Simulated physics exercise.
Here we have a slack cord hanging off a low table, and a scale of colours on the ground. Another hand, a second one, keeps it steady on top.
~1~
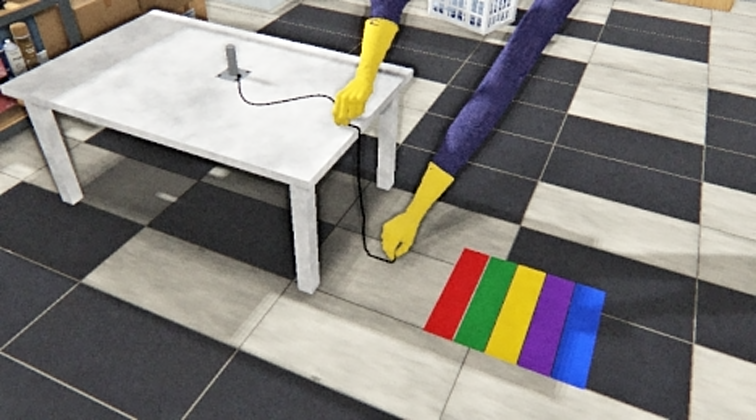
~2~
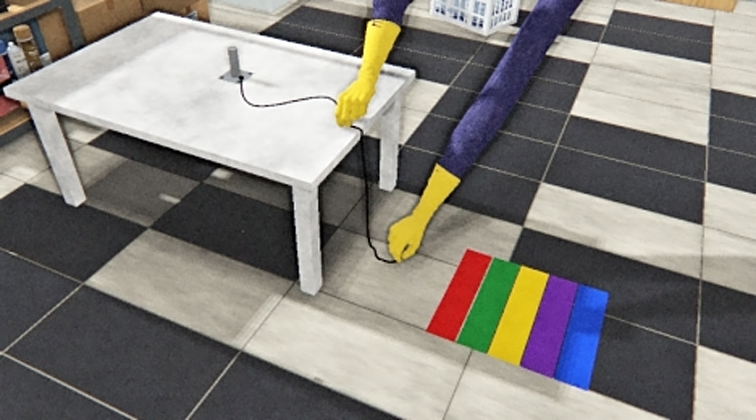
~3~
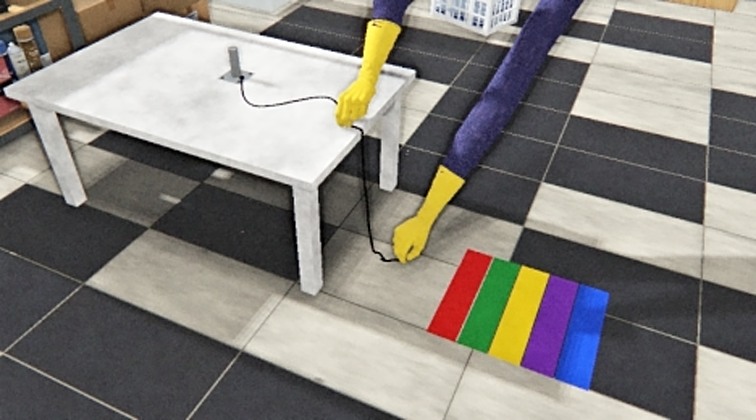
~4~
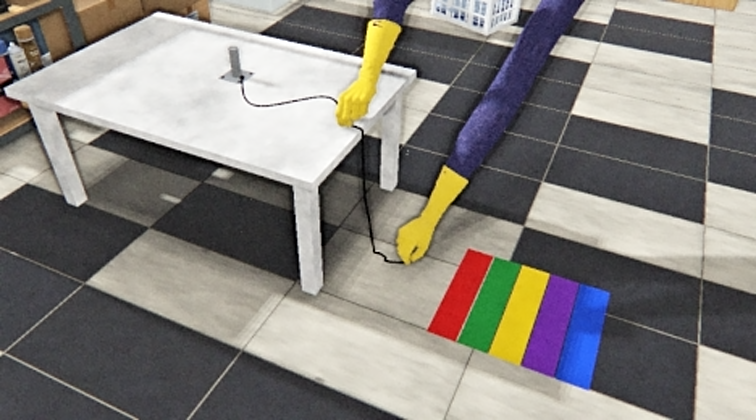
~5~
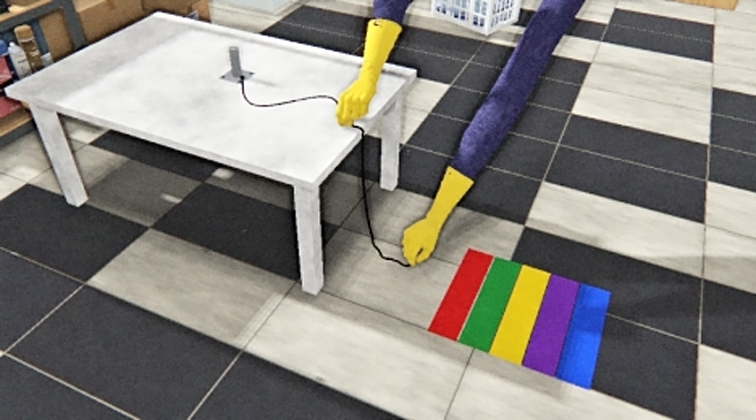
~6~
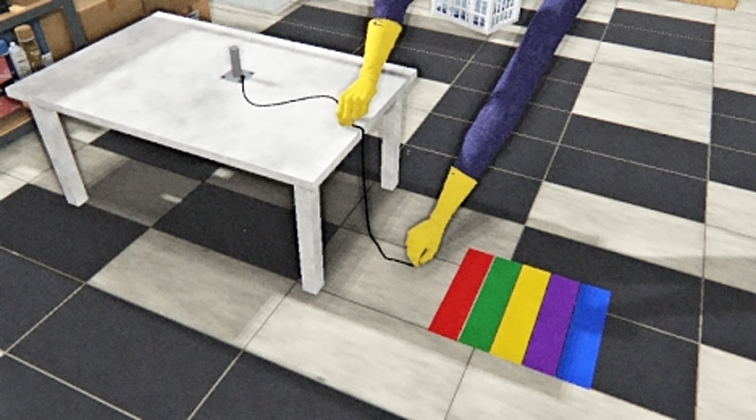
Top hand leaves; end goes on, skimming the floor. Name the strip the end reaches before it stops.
Purple.
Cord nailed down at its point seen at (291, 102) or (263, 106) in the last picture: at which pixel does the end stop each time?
I'd say about (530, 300) for the first and about (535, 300) for the second.
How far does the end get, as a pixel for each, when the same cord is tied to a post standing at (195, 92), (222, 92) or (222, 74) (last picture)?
One per try, in order: (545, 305), (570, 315), (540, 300).
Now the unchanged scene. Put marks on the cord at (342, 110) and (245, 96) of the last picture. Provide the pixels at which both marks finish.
They finish at (374, 134) and (274, 88) respectively.
Soon after, end near (505, 291); over green.
After that, end near (539, 302); over yellow.
At the stop, end near (561, 309); over purple. It gets as far as the purple strip.
